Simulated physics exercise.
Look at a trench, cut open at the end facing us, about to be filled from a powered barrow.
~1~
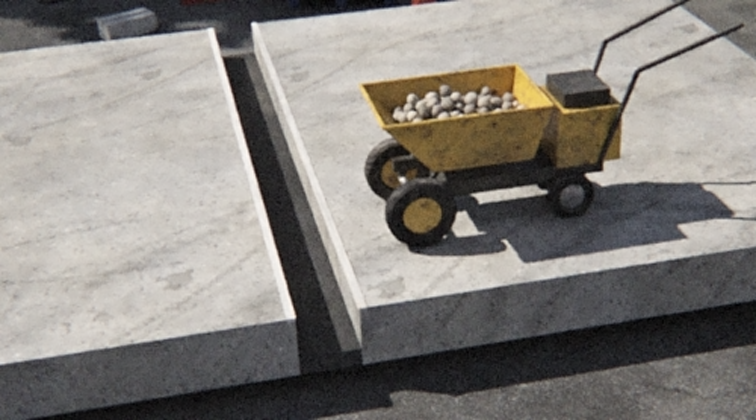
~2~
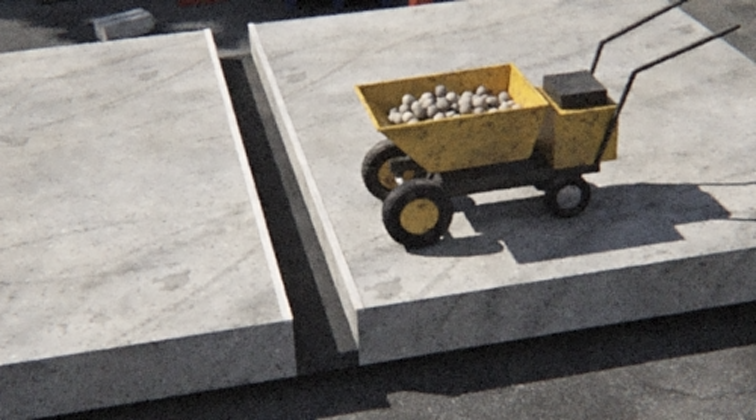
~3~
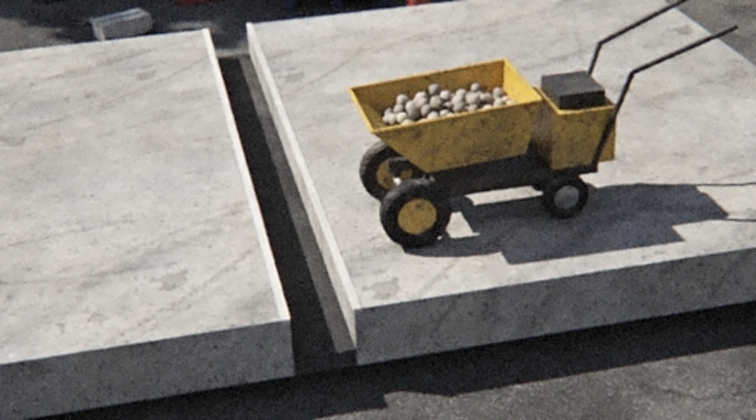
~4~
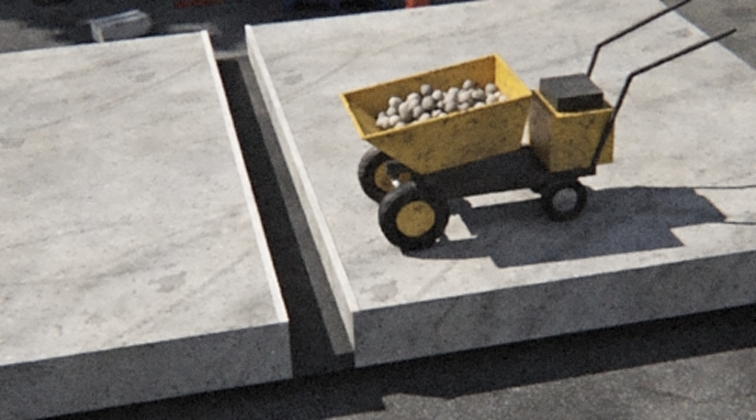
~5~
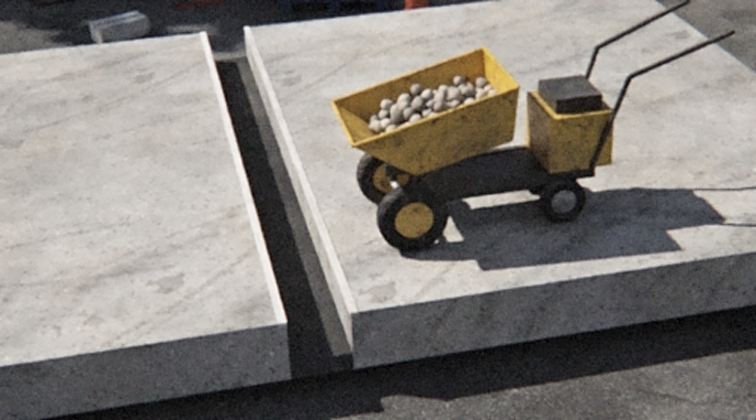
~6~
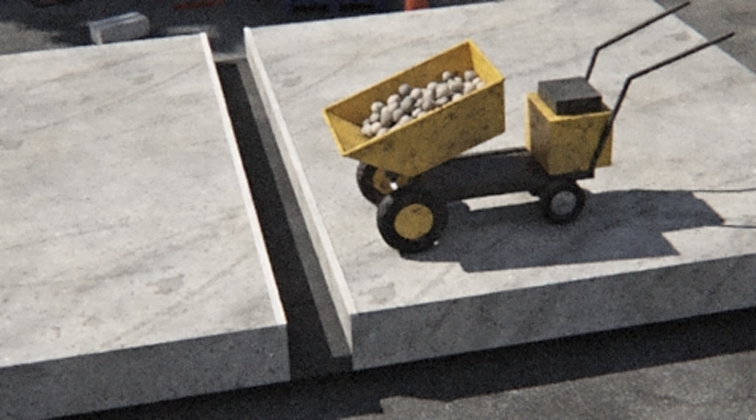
The yellow skip of a small barrow, loaded with pebbles, tilts toward the trench at left.
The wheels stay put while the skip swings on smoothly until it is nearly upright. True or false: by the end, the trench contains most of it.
True.
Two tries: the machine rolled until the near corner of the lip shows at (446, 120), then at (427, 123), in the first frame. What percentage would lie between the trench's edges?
From the first spot you get 50 percent, and from the second 80 percent.
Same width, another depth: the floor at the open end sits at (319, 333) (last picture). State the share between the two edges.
Estimate: Approx. 50 in a hundred.
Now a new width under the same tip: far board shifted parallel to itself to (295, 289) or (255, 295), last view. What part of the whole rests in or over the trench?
Lab note: Case 1 around 30 %, case 2 100 %.
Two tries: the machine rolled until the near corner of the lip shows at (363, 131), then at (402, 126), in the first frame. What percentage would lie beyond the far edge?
About 60 per cent first, about 0 per cent second.
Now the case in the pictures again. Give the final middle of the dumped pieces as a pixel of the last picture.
Last view, resting centre - approx. (284, 266).
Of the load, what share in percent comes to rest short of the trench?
Close to 0 per cent.
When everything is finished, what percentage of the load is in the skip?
My estimate is about 0 per cent.
Shortly afterwards, skip tipped steeply; the whole lot in the skip.
Next, skip tipped right over; near two thirds in the skip; near a quarter in or heaped over the trench; a little beyond it; only a few falling.
Some moments later, skip tipped right over; only a few in the skip; the bulk in or heaped over the trench; near a quarter beyond it.
In the end, skip tipped right over; the bulk in or heaped over the trench; near a quarter beyond it.
